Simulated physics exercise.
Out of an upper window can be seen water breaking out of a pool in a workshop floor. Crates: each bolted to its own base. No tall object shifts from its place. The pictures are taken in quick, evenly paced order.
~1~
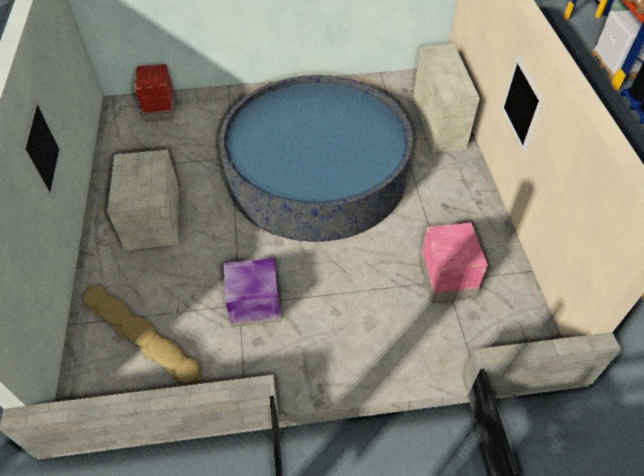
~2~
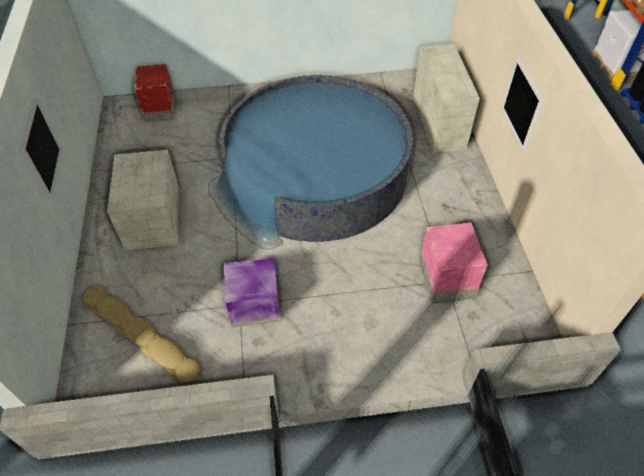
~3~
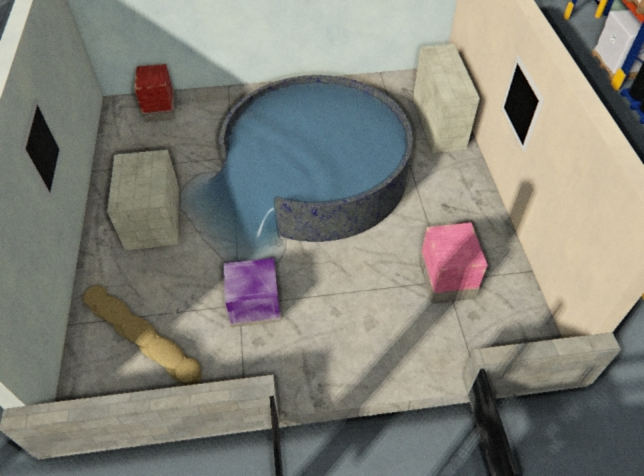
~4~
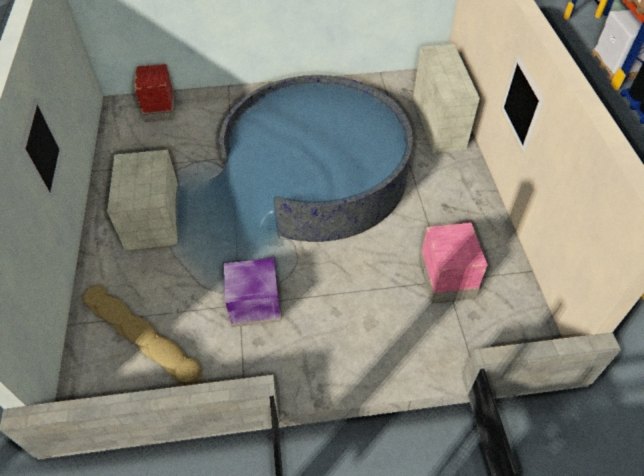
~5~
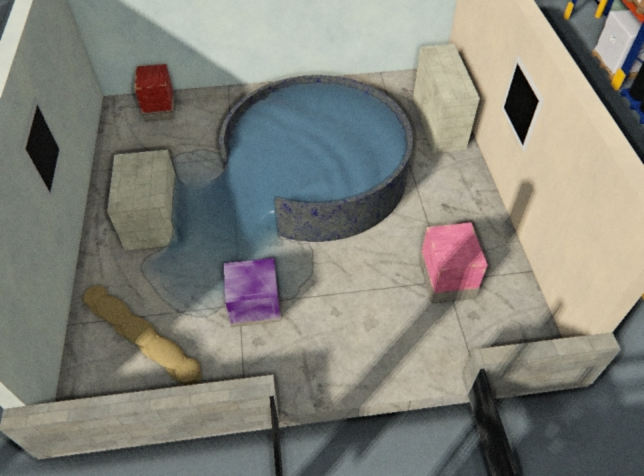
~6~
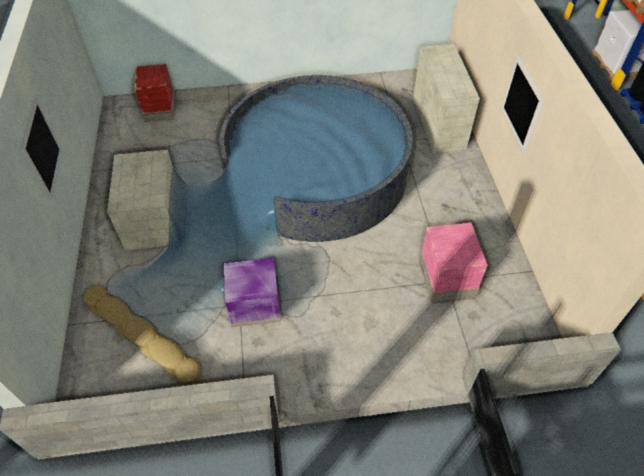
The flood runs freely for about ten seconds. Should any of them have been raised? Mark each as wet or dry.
Pink crate: Dry; red crate: Wet; purple crate: Wet.
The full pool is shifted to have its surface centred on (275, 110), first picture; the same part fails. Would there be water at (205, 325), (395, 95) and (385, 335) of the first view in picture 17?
As listed: Awash, free of water, free of water.
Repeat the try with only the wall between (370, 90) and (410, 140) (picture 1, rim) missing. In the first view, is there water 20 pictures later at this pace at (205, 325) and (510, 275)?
Going in the order you asked, the first is never reached and the second is drenched.
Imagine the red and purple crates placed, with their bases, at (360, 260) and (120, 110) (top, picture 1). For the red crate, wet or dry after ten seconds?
Result for red: Untouched.
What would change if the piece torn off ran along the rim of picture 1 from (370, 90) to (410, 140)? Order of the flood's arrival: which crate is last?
The purple-painted one, by my reading.
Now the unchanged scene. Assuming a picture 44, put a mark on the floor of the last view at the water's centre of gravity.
Point: (263, 205).
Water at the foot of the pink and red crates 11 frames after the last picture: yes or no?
At pink: Stays dry; at red: Gets wet.
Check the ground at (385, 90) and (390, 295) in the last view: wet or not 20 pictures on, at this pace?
The first place is spared and the second is inundated.
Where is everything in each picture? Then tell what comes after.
Still water in the pool at (316, 138), in the first frame.
Water pours out at (243, 201) and has run to (221, 179), in the second frame.
Water pours out at (243, 202) and has run to a hidden place, in the third frame.
The front is at (220, 287), out from the gap at (243, 203), in the fourth frame.
The front is at (186, 309), out from the gap at (243, 203), in the fifth frame.
The front is at (159, 334), out from the gap at (243, 203), in the sixth frame.
A moment on, water covers 25 % of the floor; the pink crate not reached, the red crate water round its plinth, the purple crate water round its plinth.
Next, water covers 50 % of the floor; the pink crate not reached, the red crate water round its plinth, the purple crate water round its plinth.
Then, water covers 75 % of the floor; the pink crate water round its plinth, the red crate water round its plinth, the purple crate water round its plinth.
Later, water covers 95 % of the floor; the pink crate water round its plinth, the red crate water round its plinth, the purple crate water round its plinth.
In the end, water covers 100 % of the floor; the pink crate stayed above the water, the red crate was topped, the purple crate was topped.
